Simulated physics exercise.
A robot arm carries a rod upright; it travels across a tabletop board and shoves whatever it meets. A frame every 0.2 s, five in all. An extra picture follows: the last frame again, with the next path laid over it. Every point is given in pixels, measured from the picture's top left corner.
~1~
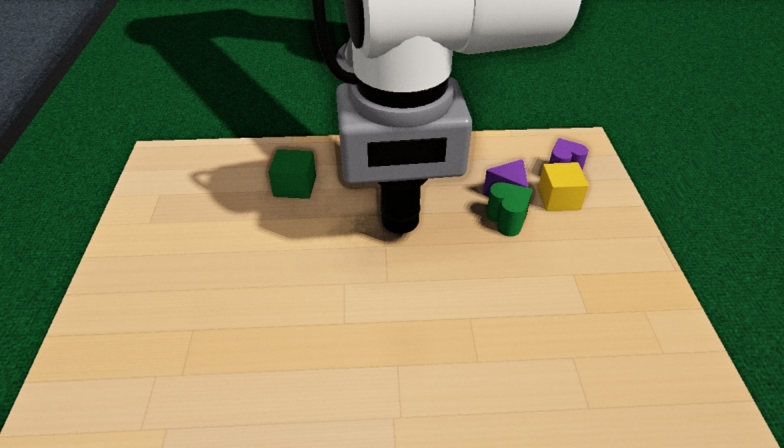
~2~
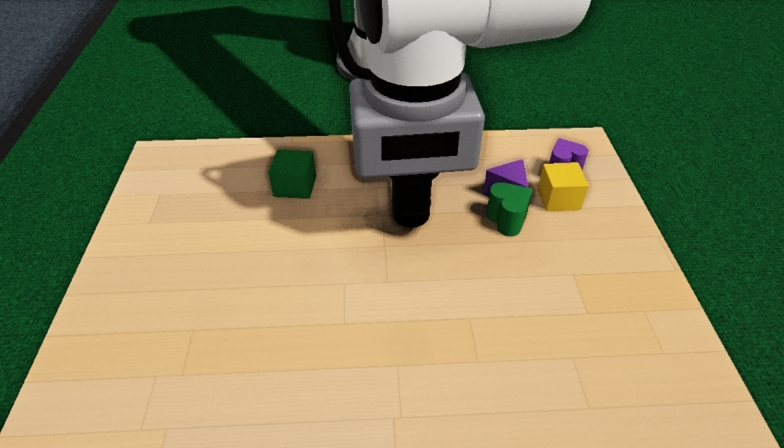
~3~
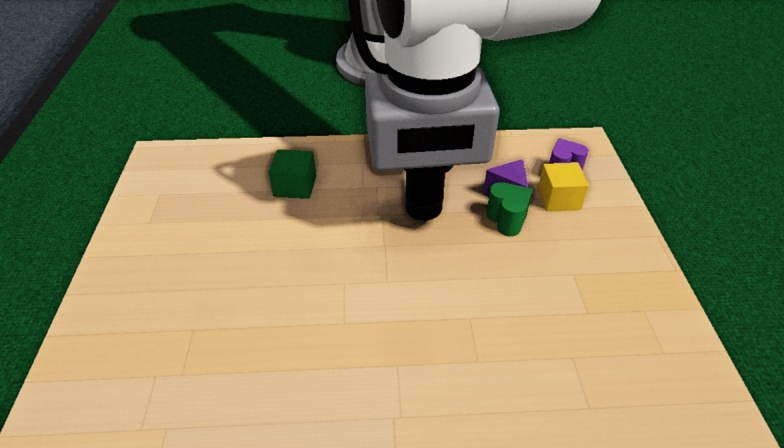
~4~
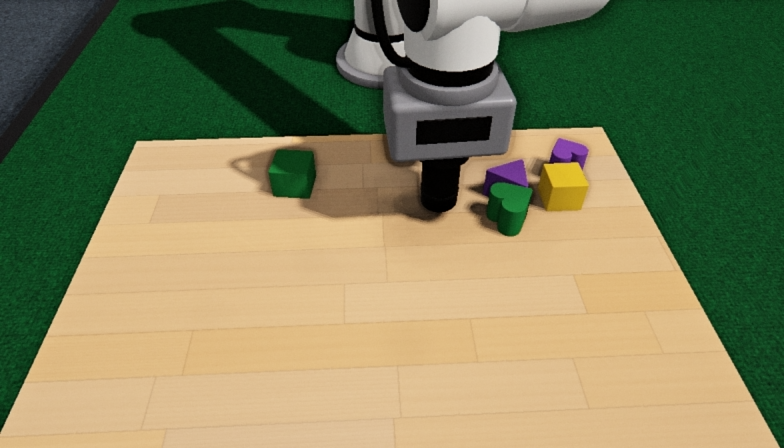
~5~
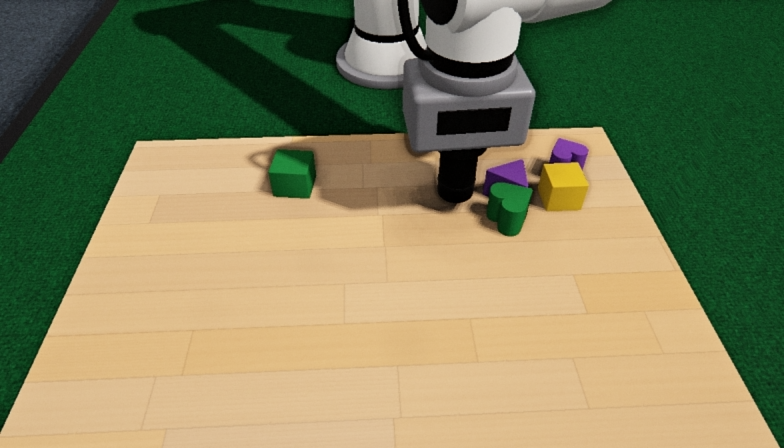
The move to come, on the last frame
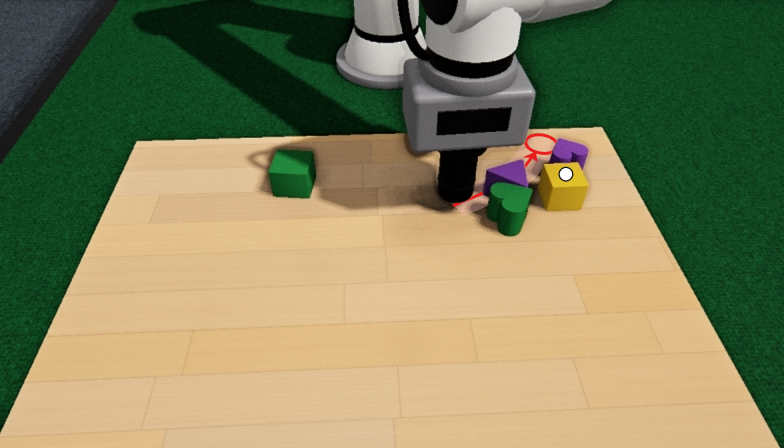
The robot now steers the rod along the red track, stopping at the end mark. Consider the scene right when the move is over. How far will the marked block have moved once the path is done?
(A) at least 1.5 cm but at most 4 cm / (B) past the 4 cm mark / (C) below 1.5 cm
I'll go with A - at least 1.5 cm but at most 4 cm.
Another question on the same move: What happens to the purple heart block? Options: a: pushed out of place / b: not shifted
I'll go with a - pushed out of place.
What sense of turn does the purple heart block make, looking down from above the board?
The sense of turning is anti-clockwise.
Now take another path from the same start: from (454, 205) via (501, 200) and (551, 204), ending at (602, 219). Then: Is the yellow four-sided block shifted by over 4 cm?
Yes
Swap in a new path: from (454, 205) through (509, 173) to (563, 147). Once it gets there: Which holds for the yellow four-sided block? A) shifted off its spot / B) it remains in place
A: Shifted off its spot.
Drawn move, from (454, 205) by way of (511, 179) to (542, 144); the dot is on the yellow four-sided block.
On the path given first. One third of the way, rod at (496, 175); purple triangle at (533, 166), turned 35° clockwise; yellow four-sided block at (572, 175), turned 15° clockwise.
Two thirds of the way, rod at (527, 154); purple triangle at (557, 153), turned 95° clockwise; yellow four-sided block at (584, 179), turned 50° clockwise; purple heart block at (579, 144), turned 25° anticlockwise.
At the end, rod at (544, 131); purple triangle at (557, 153), turned 95° clockwise; green heart block still; yellow four-sided block at (584, 179), turned 50° clockwise; purple heart block at (579, 144), turned 25° anticlockwise.
